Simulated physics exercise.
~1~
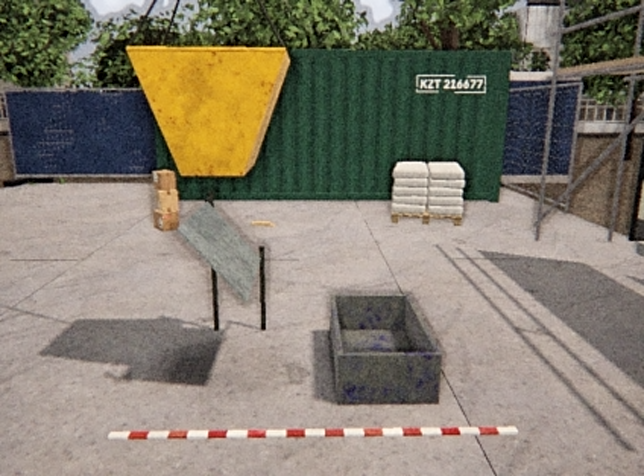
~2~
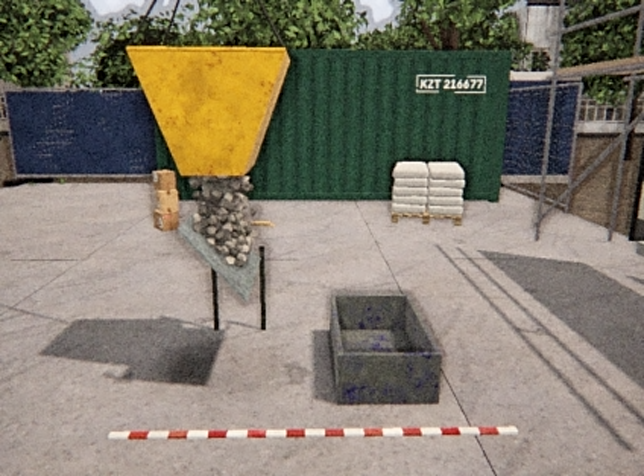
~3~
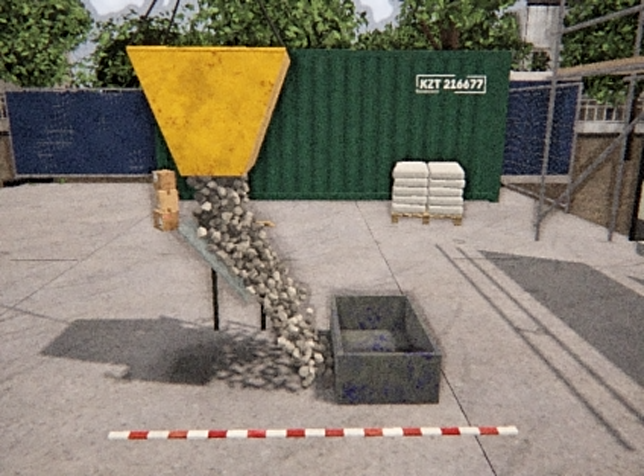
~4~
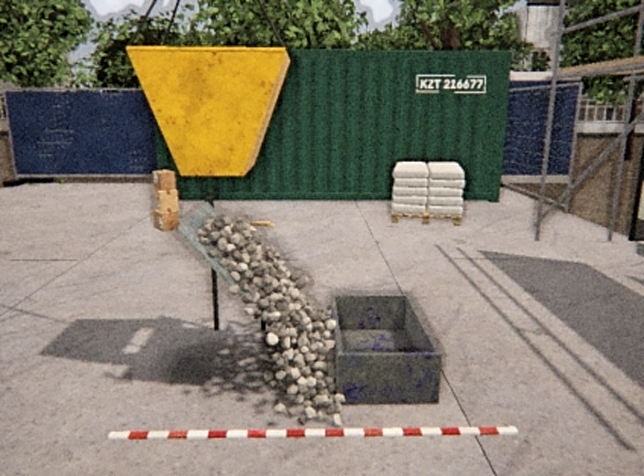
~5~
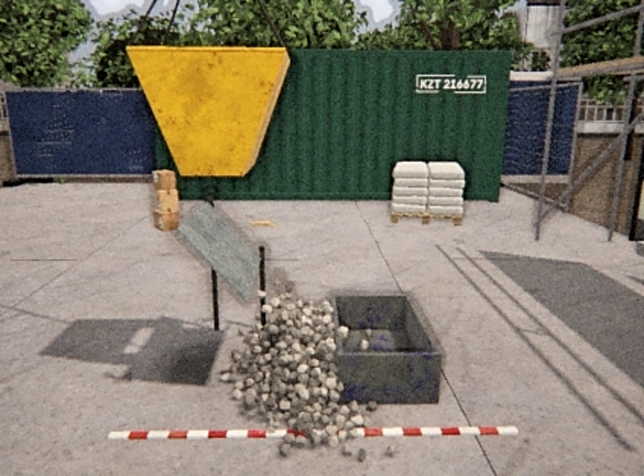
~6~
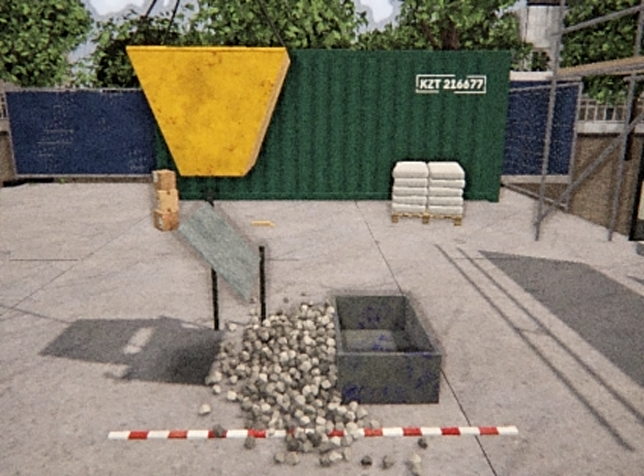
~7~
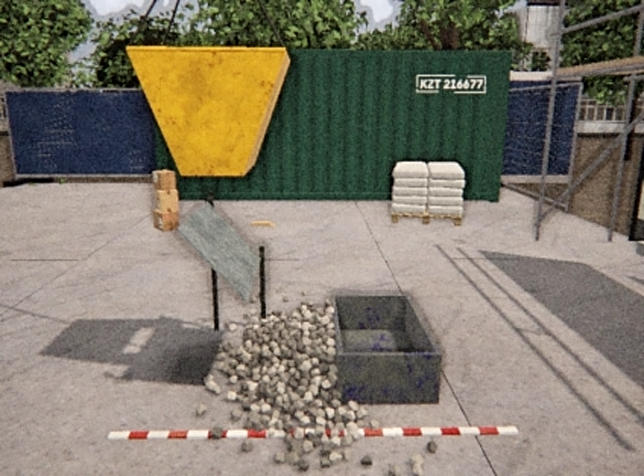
Grey stones dropped from a yellow skip onto a sloping steel chute, slid down to the right and spilled onto the ground just short of a dark bin, ending in a heap against its left side, with a few scattered past the striped staff.
